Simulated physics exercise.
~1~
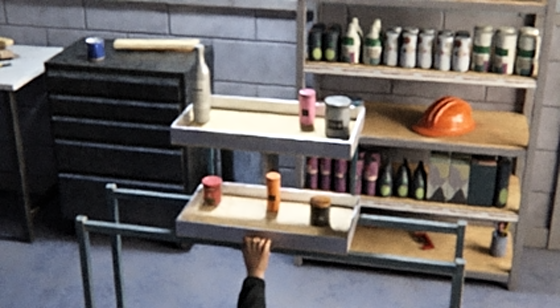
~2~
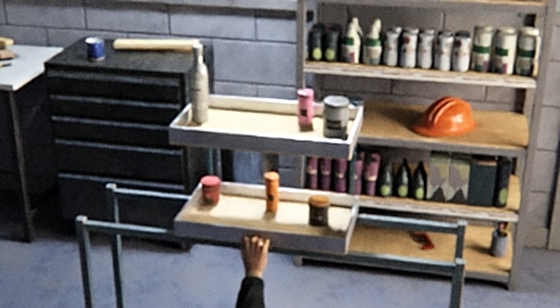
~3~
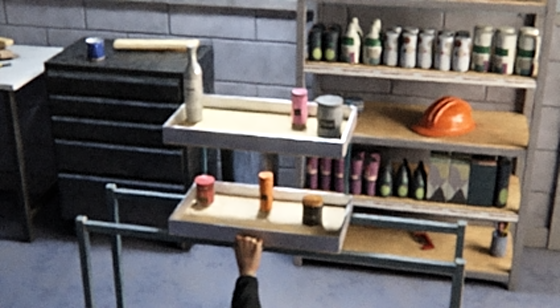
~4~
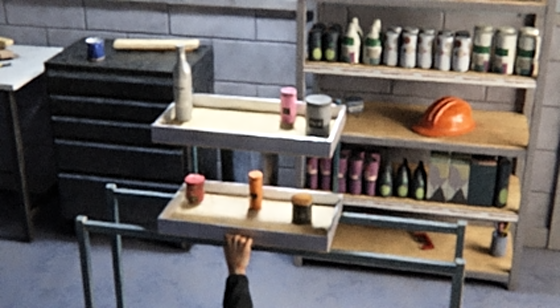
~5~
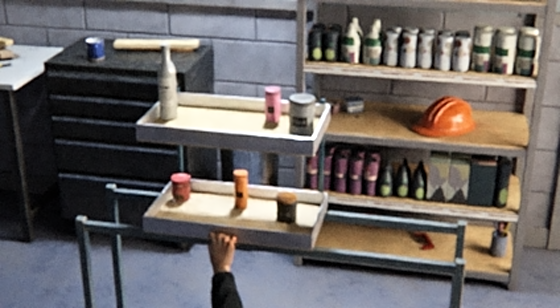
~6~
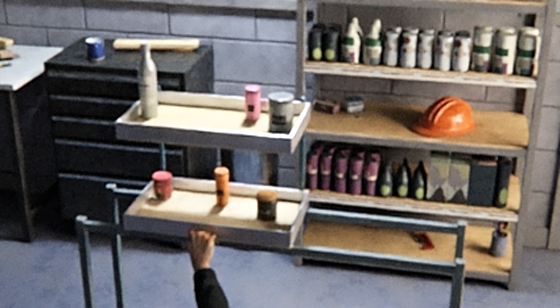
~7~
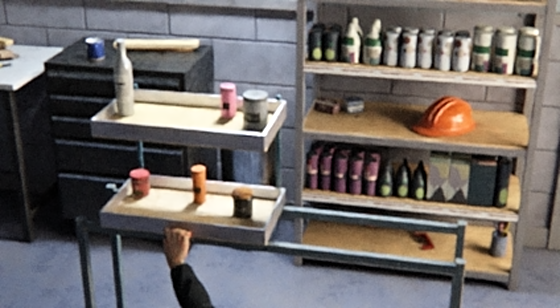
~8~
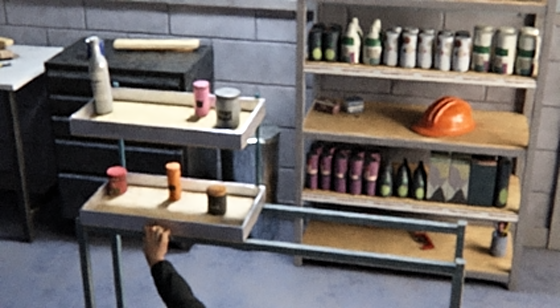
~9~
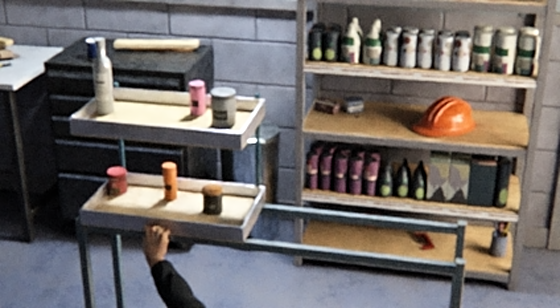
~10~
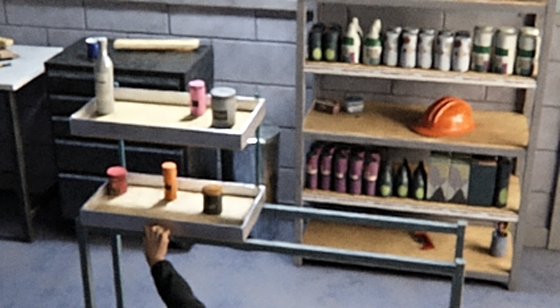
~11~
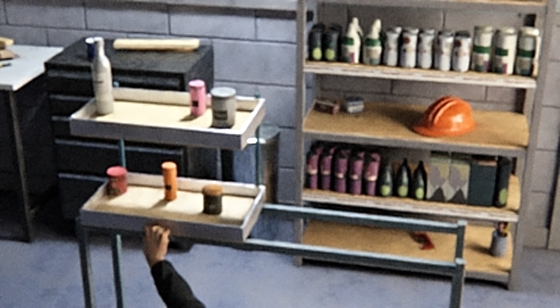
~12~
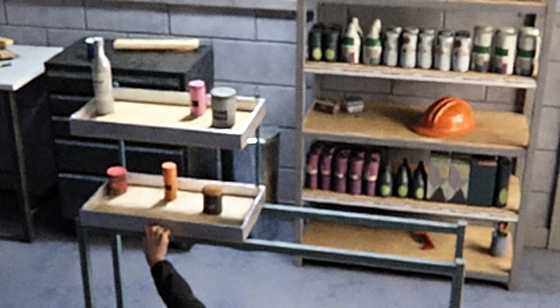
A dark-sleeved arm reaches up from the bottom of a workshop, seen from the front and slightly above, its hand at the edge of a two-level tray unit. The upper tray holds a white bottle at left, a pink shaker and a grey jar; the lower one holds a red tin, an orange shaker and a black jar. Behind stand a dark drawer cabinet and shelves with bottles and an orange helmet. The hand pushes the trays left, slowly, then faster. They stop abruptly at the left end, the white bottle tilting slightly before settling. All six items remain upright, practically in place.
